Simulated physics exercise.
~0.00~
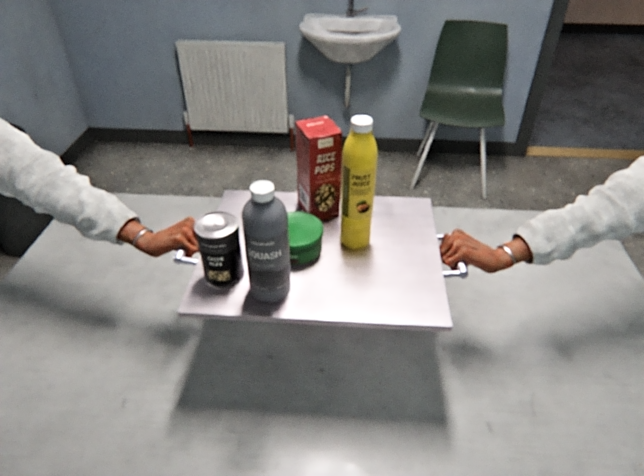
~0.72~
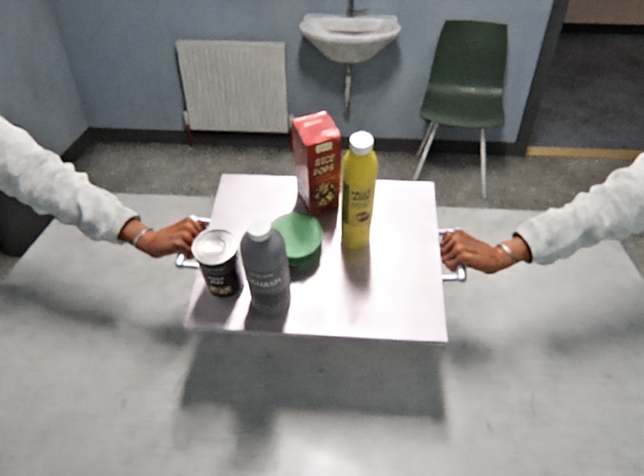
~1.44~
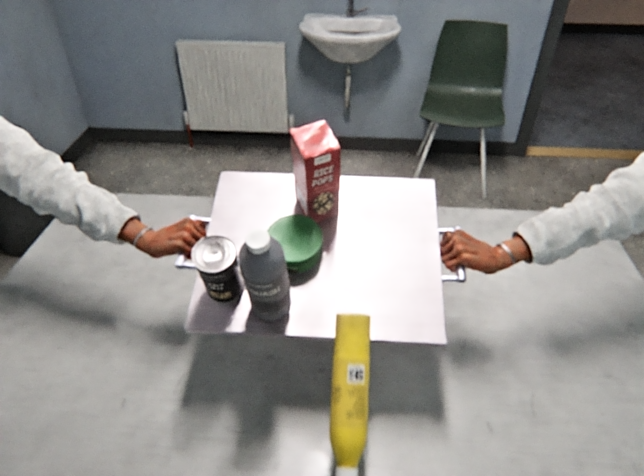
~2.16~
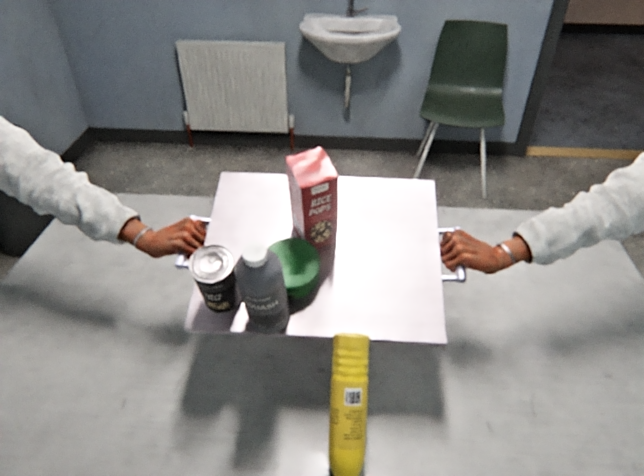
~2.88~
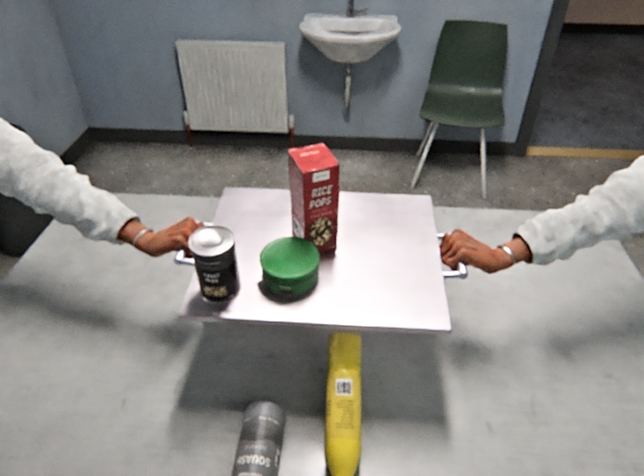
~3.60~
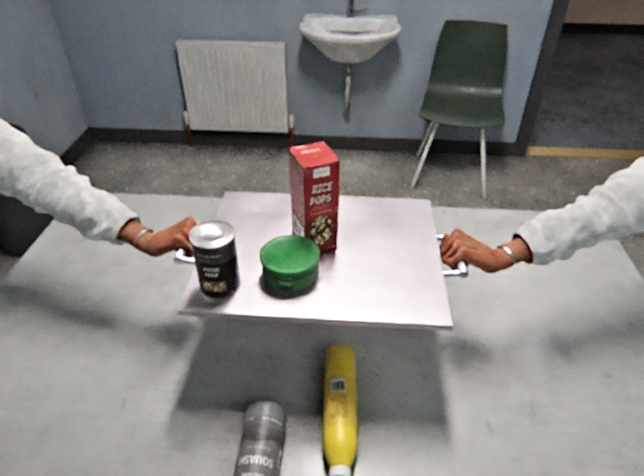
In a blue-walled room with a radiator, sink and green chair, seen from slightly above a grey table, two hands hold a rimless pale tray by its handles. On it stand a black tin and grey bottle at left, a green tub and red carton near the middle, and a yellow bottle at right. The tray tips near edge down, and the yellow bottle drops off headfirst. The other things slide nearer, then the grey bottle falls too as the tray levels. Both bottles end lying on the table, while the carton, tub and tin remain upright aboard.
